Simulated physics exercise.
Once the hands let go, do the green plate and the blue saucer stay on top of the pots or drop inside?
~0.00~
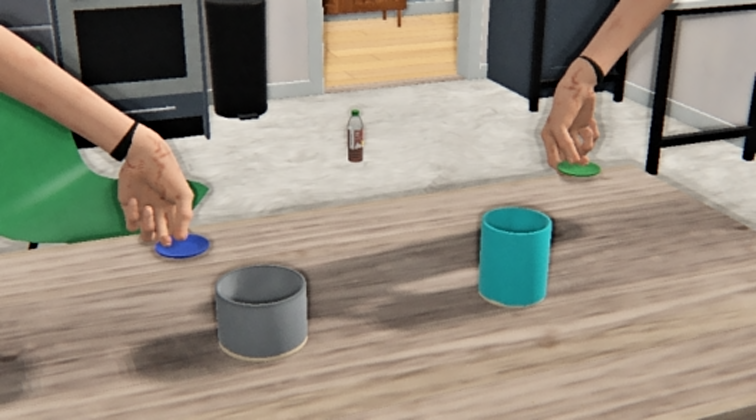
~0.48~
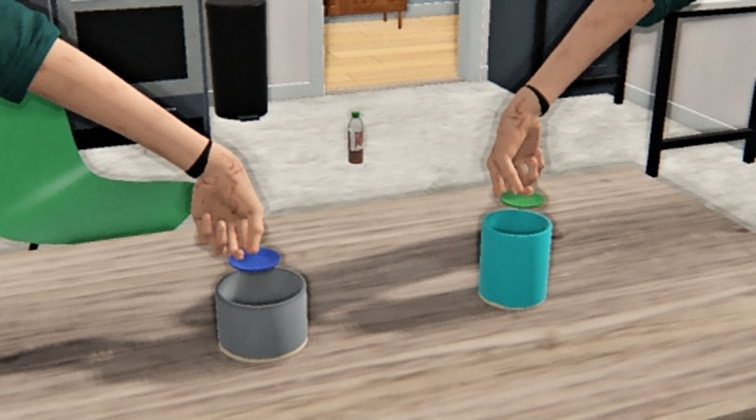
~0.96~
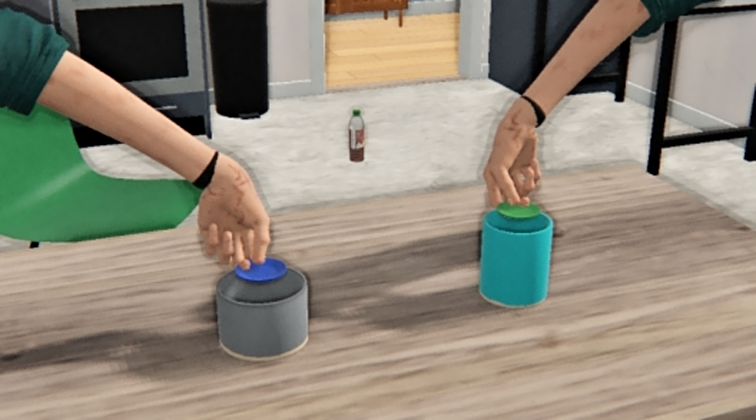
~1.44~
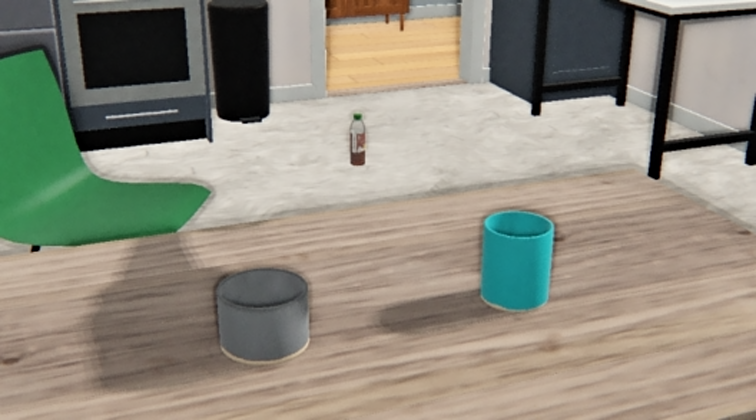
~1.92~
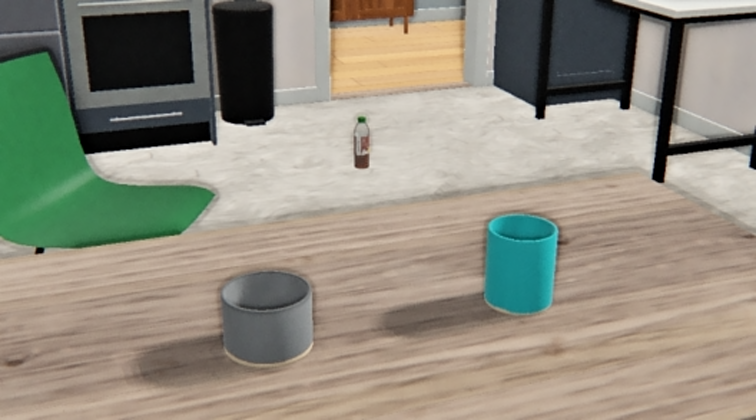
Both drop inside. The green plate slips past the rim of the teal pot, and the blue saucer slips past the rim of the gray one.
